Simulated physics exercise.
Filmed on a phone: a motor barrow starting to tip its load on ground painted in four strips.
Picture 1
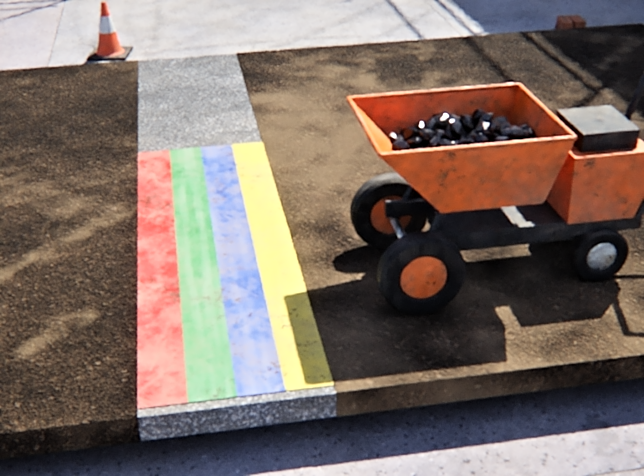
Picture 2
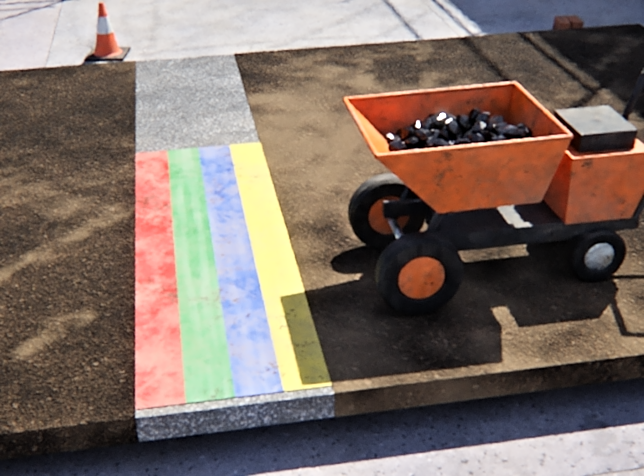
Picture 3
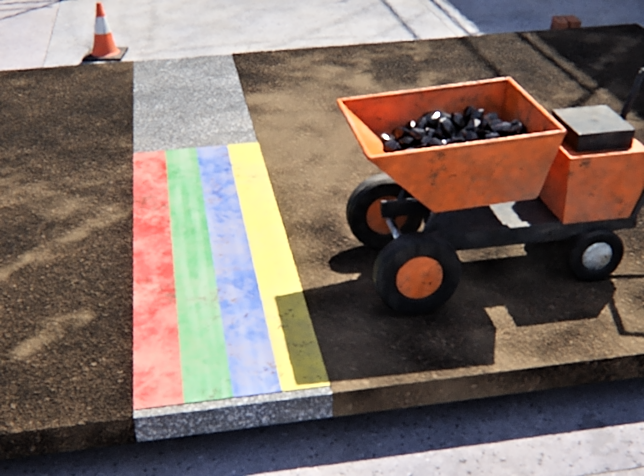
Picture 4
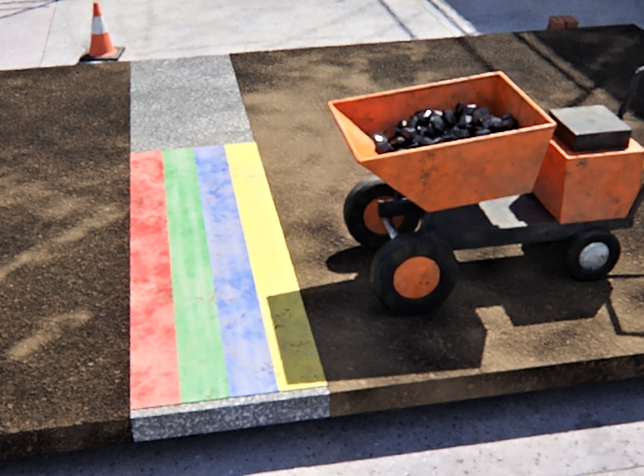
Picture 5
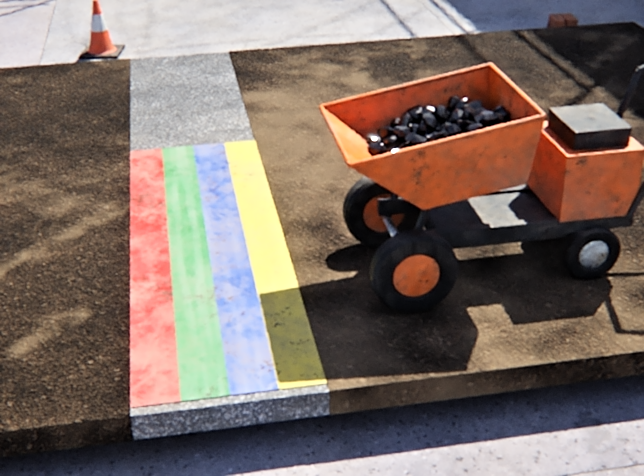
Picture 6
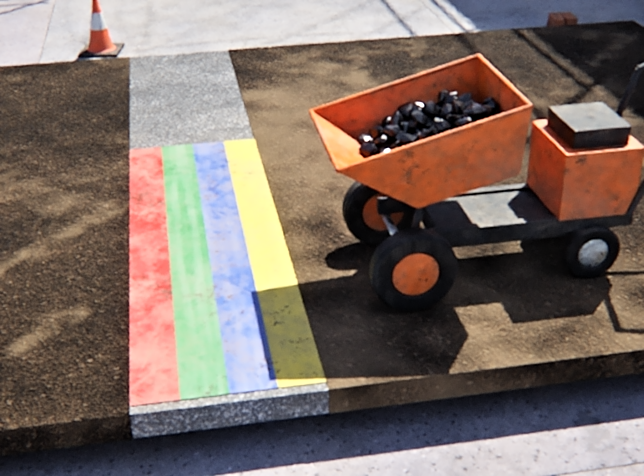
Orange skip of a motor barrow tilting gradually forward to the left, carrying black coal lumps beside red, green, blue and yellow strips.
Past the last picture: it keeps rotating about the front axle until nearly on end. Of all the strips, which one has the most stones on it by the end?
Most stones end on the blue strip.
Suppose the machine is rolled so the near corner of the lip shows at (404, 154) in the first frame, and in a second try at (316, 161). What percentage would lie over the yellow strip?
That works out to 30 per cent for the first position and 0 per cent for the second.
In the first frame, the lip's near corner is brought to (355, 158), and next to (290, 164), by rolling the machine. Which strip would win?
To begin with that green strip, and after that the red strip.
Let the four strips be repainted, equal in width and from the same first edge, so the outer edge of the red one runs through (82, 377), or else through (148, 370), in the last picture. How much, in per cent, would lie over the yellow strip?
First 20 in a hundred, then 10 in a hundred.
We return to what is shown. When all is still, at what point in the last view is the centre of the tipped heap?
Near (224, 287), more or less.
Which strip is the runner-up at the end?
The answer is the green strip.
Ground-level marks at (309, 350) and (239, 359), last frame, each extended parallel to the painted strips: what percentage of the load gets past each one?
In order: 70 percent, then 40 percent.
Soon, skip tipped steeply; all in the skip.
A while on, skip tipped steeply; most in the skip; a stray few over the yellow strip; a small part over the blue strip; a small part over the green strip; a stray few over the red strip; a stray few falling.
Towards the end, skip tipped right over; about a quarter in the skip; a small part over the yellow strip; about a third over the blue strip; about a quarter over the green strip; a small part over the red strip; a stray few off the paint.
Finally, skip tipped right over; about a quarter in the skip; a small part over the yellow strip; about a third over the blue strip; about a quarter over the green strip; a small part over the red strip; a stray few off the paint.
